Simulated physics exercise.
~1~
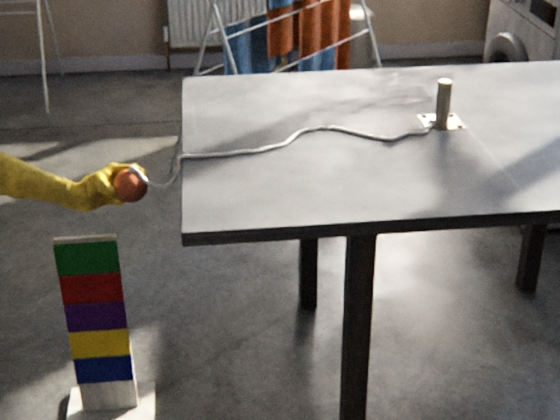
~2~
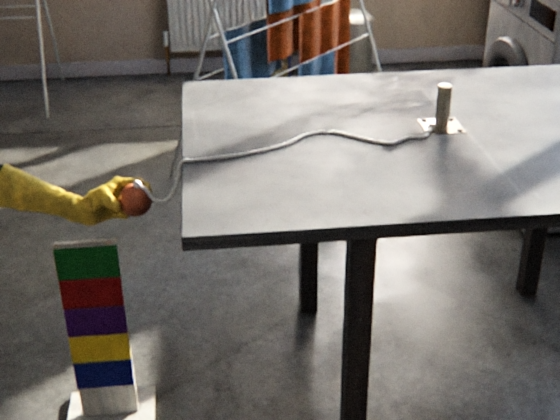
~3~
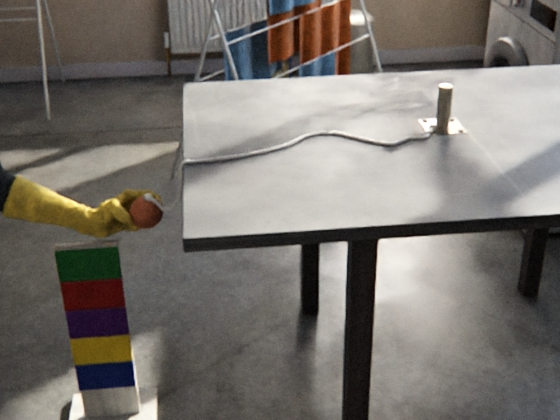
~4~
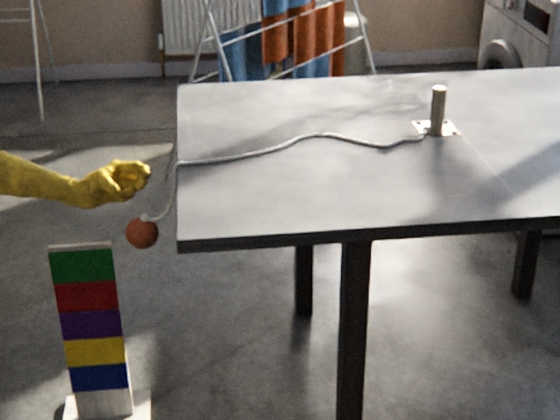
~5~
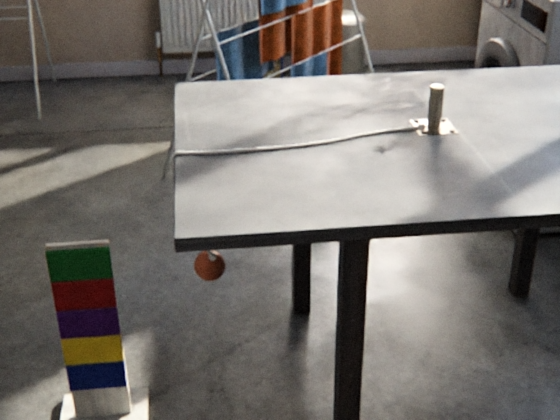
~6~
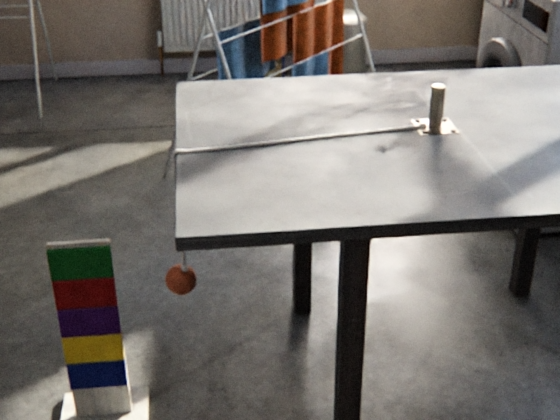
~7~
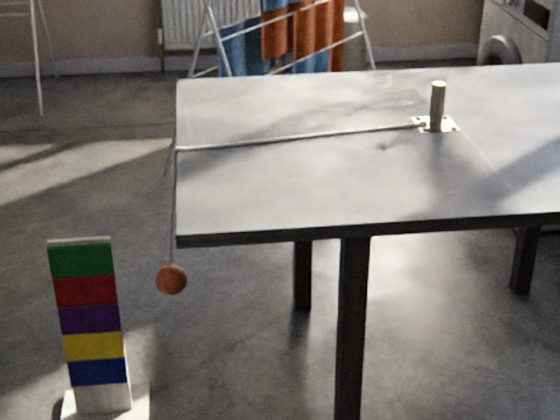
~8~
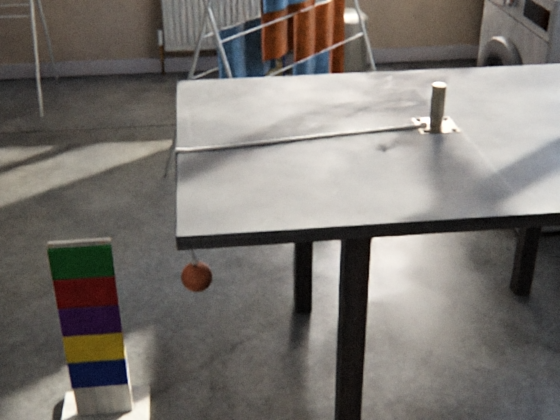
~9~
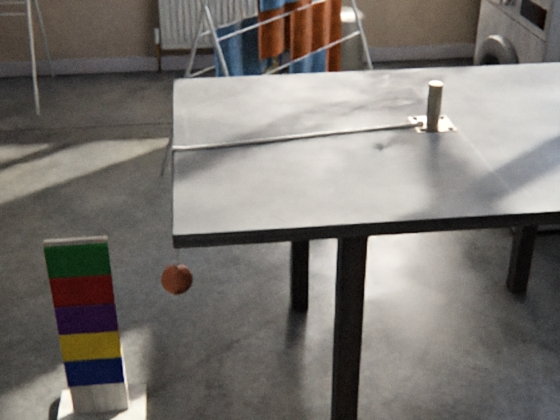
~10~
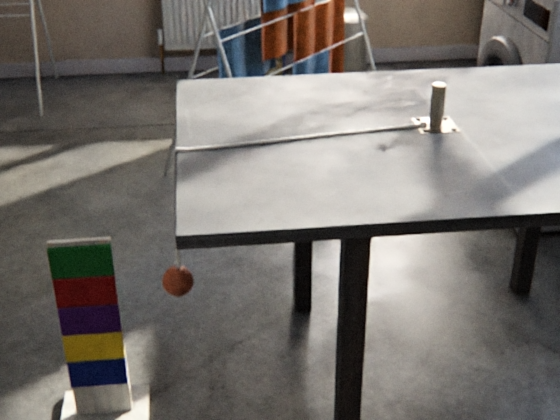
We see a yellow-gloved hand holding an orange ball on a cord tied to a post on a grey table. It lets go and withdraws; the ball drops and swings below the table edge, finally hanging level with the red band of a striped block.
